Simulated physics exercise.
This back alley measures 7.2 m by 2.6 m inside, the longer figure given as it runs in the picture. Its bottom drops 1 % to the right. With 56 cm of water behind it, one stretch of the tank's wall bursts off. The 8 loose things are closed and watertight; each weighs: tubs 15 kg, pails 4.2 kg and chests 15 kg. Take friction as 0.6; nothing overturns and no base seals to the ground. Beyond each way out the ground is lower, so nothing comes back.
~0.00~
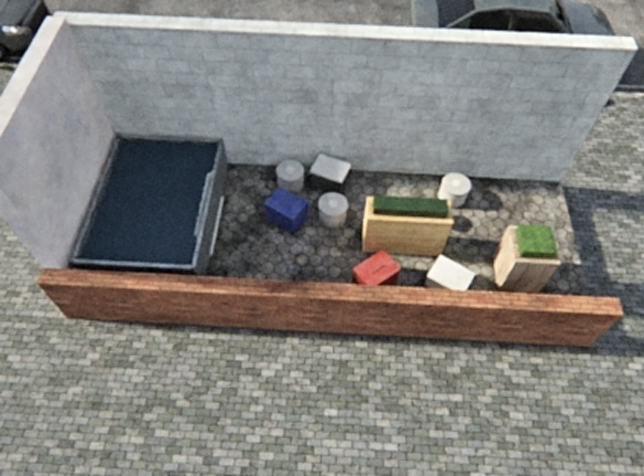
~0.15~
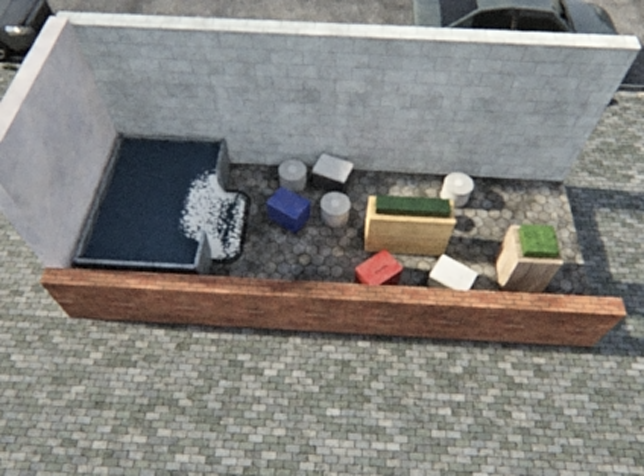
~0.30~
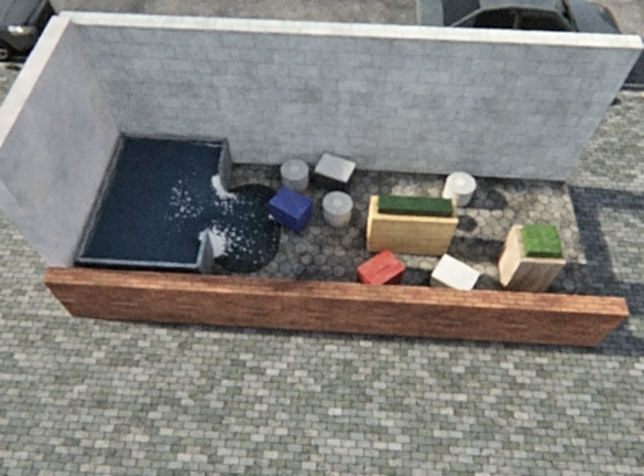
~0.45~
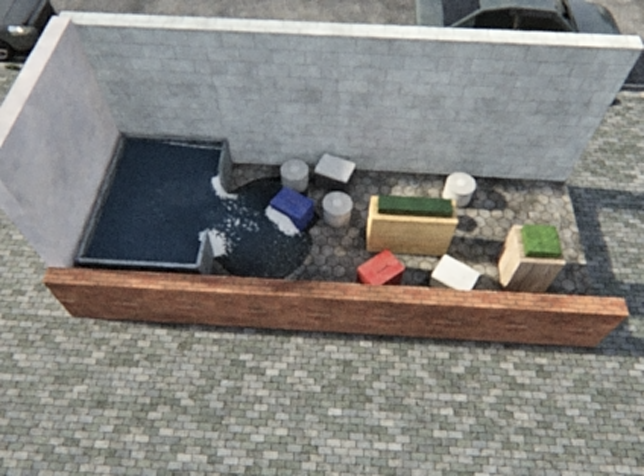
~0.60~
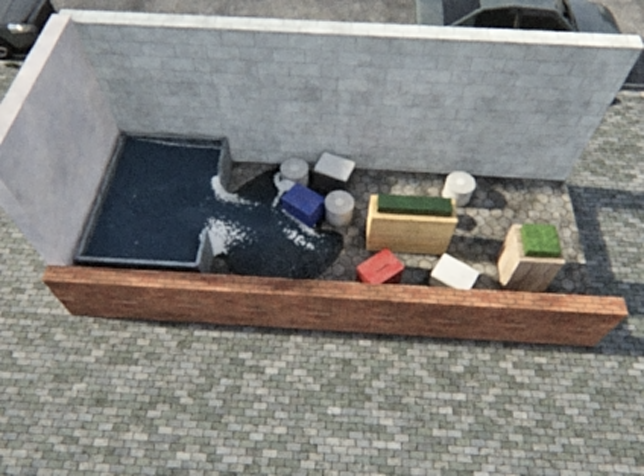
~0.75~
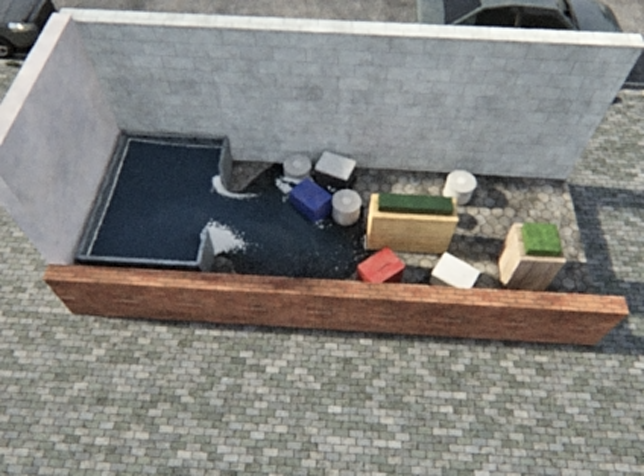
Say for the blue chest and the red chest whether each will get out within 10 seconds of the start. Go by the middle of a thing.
The blue chest escapes, the red chest stays inside.
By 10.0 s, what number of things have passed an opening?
By then 6.
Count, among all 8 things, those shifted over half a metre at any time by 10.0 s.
I count 8.
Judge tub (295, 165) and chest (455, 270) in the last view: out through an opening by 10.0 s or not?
In turn: Gone, kept in.
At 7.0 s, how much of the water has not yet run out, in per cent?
Some 56 per cent remains.
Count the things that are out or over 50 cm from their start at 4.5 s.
8 of them.
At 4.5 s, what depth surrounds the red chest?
Roughly 12 cm.
After 2.0 s the blue chest is near (420, 179), 2.1 m from its start, afloat; the red chest is near (447, 276), 0.9 m from its start, afloat; 0 of 8 are out; 4 afloat.
After 4.5 s the blue chest has gone out; the red chest is near (458, 249), 1.1 m from its start, afloat; 5 of 8 are out; 2 afloat.
After 7.0 s the blue chest has gone out; the red chest is near (460, 252), 1.2 m from its start, afloat; 6 of 8 are out; 1 afloat.
After 10.0 s the blue chest has gone out; the red chest is near (460, 253), 1.2 m from its start, afloat; 6 of 8 are out; 1 afloat.
